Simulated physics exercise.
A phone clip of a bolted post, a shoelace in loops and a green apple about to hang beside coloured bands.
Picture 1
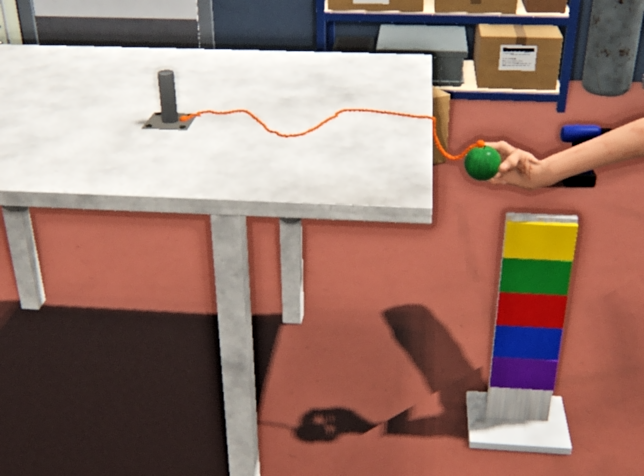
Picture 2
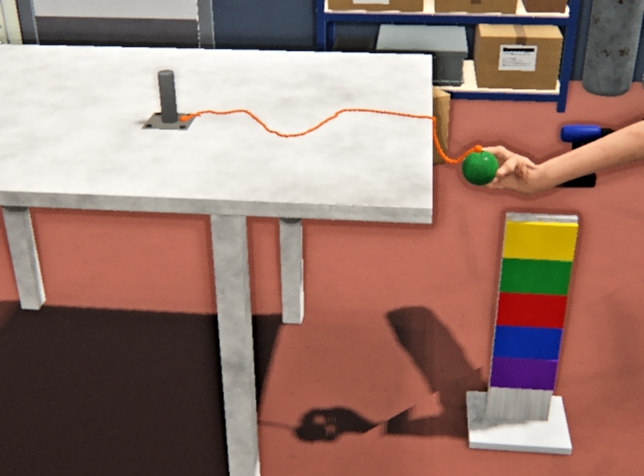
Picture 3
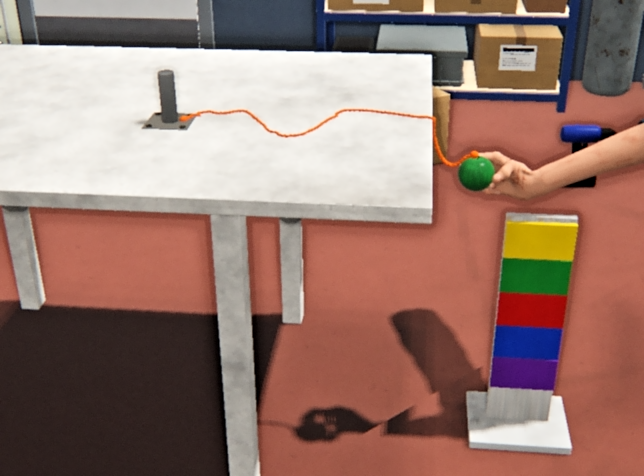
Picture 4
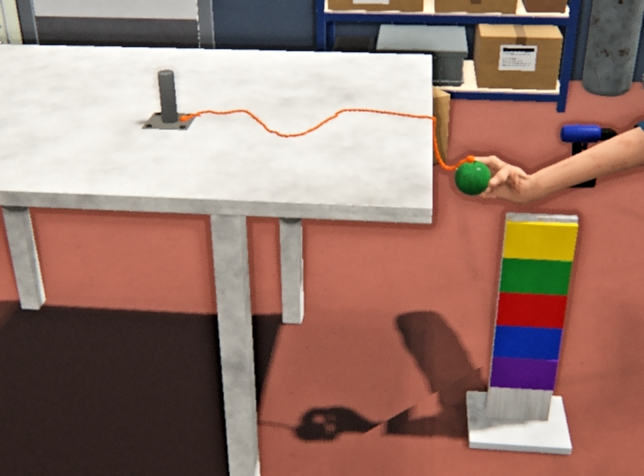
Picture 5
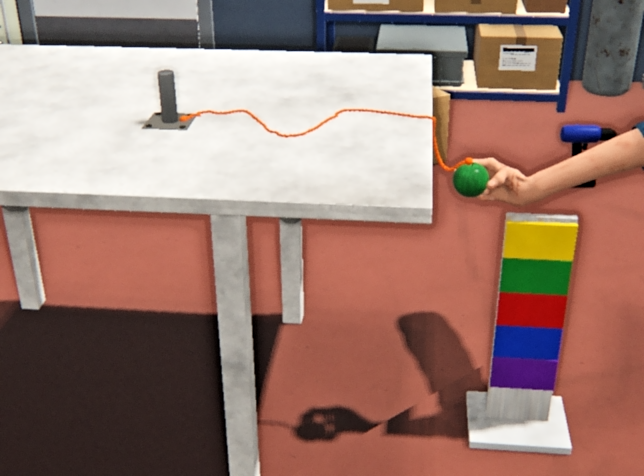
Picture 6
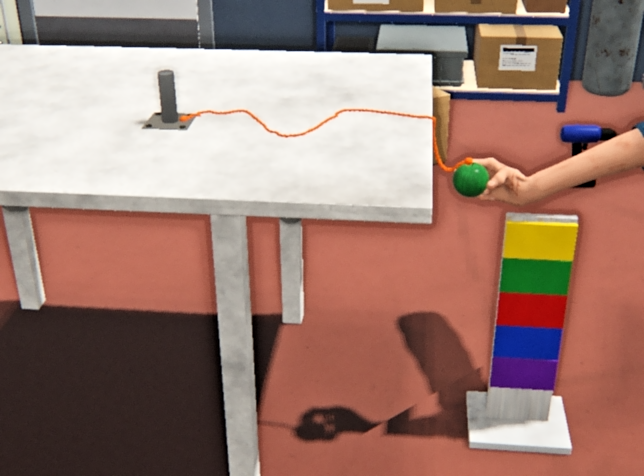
In a workshop, a hand holding a green apple on an orange shoelace lowers it slightly leftward beside a table edge.
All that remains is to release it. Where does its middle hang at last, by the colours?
The red one.
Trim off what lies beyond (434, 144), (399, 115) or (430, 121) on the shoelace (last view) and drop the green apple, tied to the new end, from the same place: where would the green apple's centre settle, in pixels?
The places are (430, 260), (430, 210) and (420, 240).
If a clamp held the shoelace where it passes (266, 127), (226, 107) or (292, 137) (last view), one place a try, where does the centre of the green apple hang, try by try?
Near (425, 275), (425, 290) and (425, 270).
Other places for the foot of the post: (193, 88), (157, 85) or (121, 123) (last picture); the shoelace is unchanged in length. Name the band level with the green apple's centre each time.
Try by try: Red; green; green.
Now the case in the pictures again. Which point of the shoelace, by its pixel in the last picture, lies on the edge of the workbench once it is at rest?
That spot is around (336, 114).
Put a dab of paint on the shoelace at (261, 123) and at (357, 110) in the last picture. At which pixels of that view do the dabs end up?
About (303, 122), and the other about (431, 154).
Early on, apple near (436, 288); level with green.
Midway, apple near (412, 303); level with red.
Finally, apple near (423, 307); level with red. The shoelace holds its middle at red.
